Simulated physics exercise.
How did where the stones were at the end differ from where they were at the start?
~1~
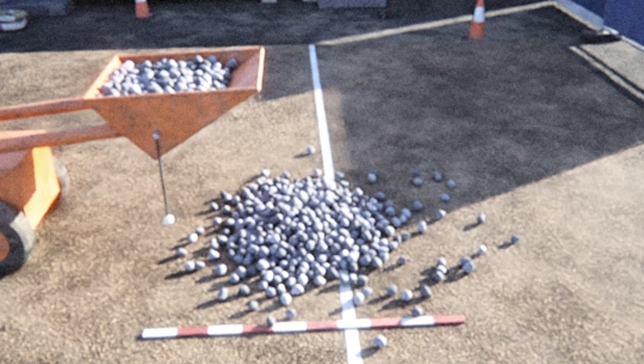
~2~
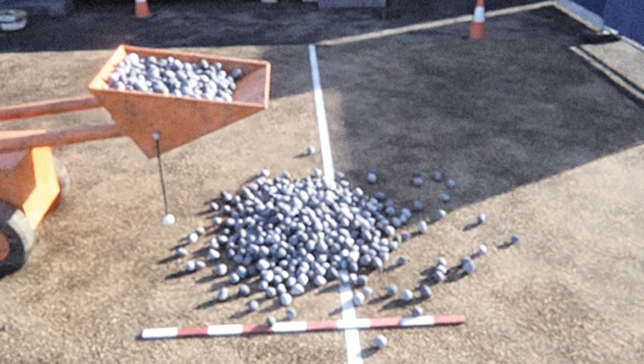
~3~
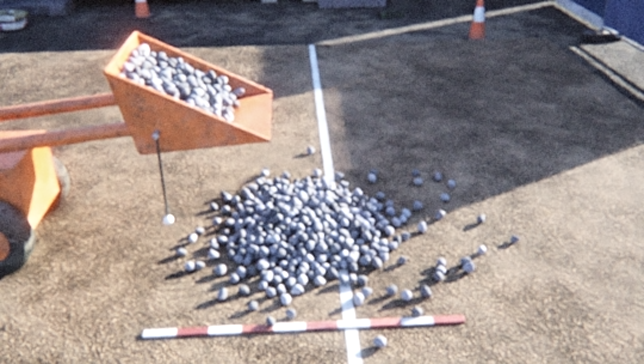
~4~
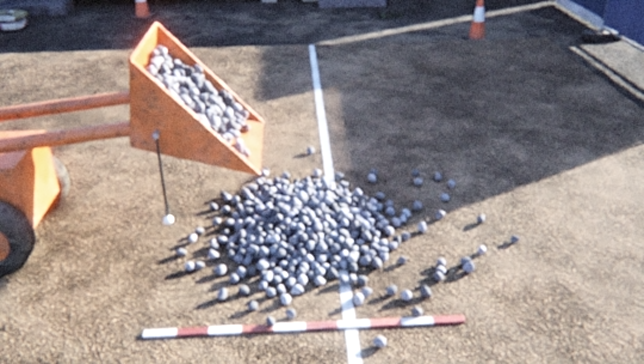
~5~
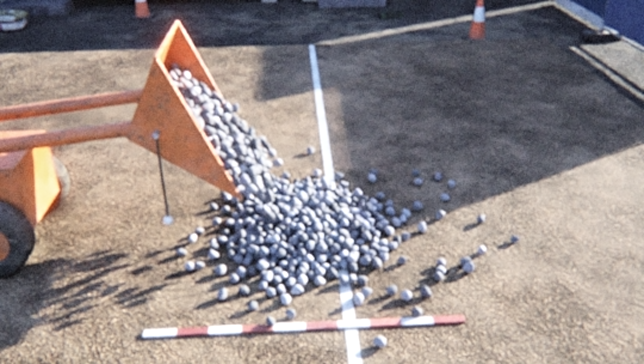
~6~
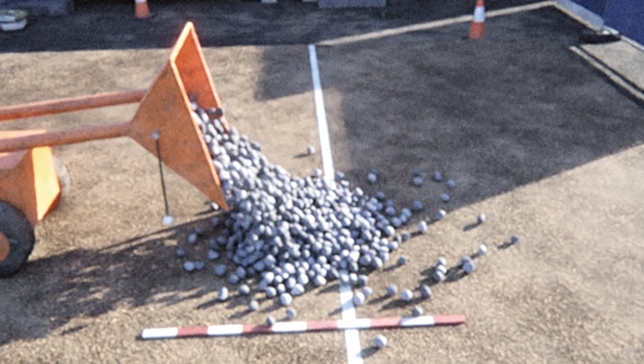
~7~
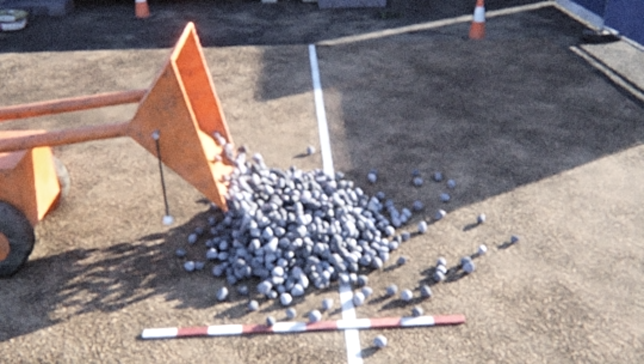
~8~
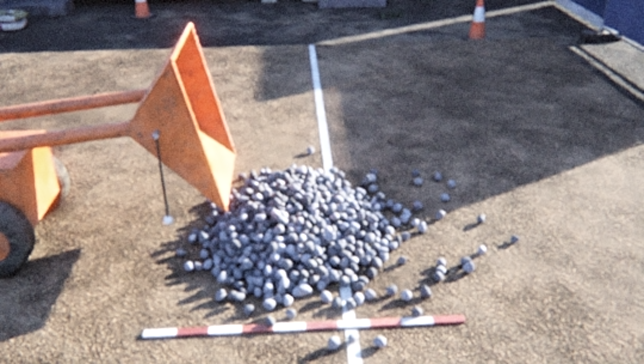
At the start, some stones were up in the orange bucket and the rest lay on the ground below. By the end they were all on the ground in and around one bigger heap, so the stones as a whole had shifted down and to the right.
